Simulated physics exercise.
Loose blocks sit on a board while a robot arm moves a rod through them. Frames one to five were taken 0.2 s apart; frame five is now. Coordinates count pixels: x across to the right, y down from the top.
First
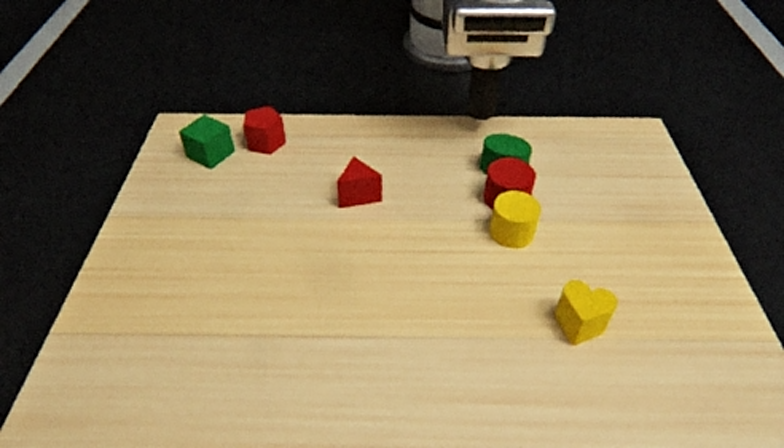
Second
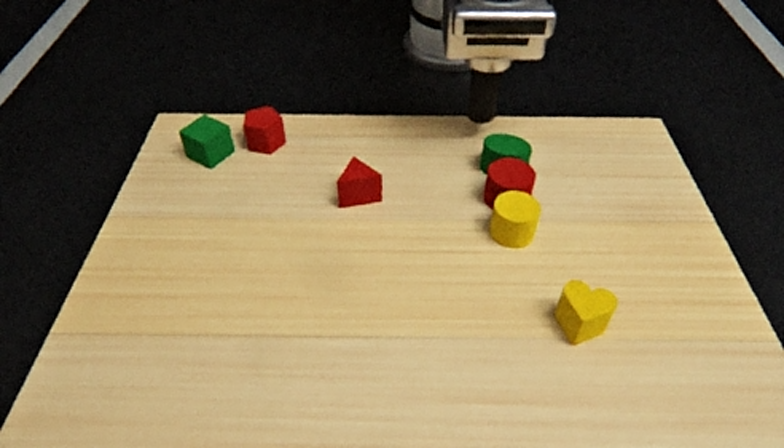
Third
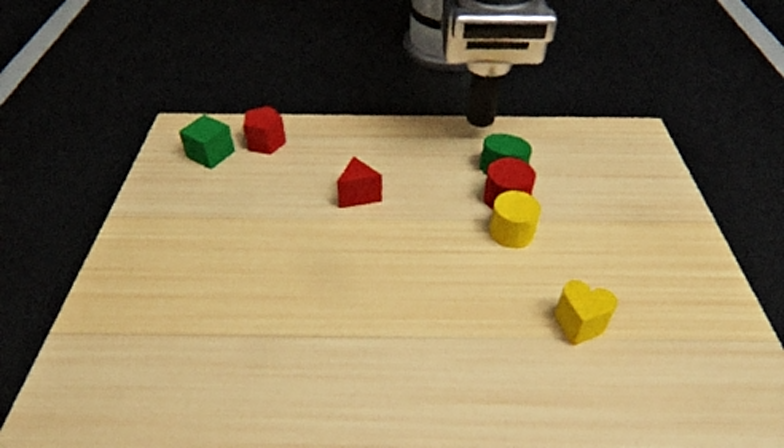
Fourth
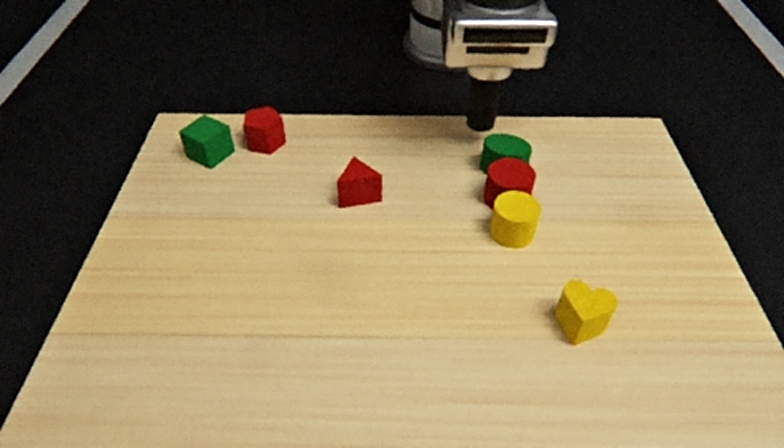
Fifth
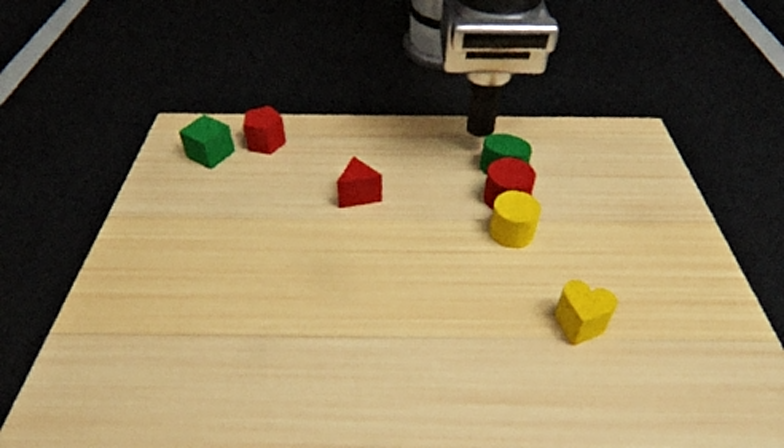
A robot arm's dark rod edges slightly forward at the far side of a wooden board, drawing close to a green block beside red and yellow cylinders, while all the blocks, including a yellow heart, stay still.
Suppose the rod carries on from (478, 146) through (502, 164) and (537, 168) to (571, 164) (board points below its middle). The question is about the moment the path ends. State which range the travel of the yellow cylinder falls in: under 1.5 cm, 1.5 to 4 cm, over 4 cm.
Travels under 1.5 cm.
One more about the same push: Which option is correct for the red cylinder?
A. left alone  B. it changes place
That would be B.
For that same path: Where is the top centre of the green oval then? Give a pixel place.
Put as a pixel place, it's (556, 163).
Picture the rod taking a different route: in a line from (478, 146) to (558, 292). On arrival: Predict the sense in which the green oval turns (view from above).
It turns round anticlockwise.
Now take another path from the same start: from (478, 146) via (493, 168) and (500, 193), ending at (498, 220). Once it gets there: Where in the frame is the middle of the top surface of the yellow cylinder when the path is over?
Near (514, 221).
The first path, step by step. One third of the way, rod (505, 147); green oval (533, 155), turned 20° anticlockwise; red cylinder (523, 181); yellow cylinder (516, 212).
Two thirds of the way, rod (541, 151); green oval (556, 163), turned 10° anticlockwise; red cylinder (527, 183); yellow cylinder (515, 214).
At the end, rod (576, 147); green oval (556, 163), turned 10° anticlockwise; red cylinder (527, 183); yellow cylinder (515, 214).
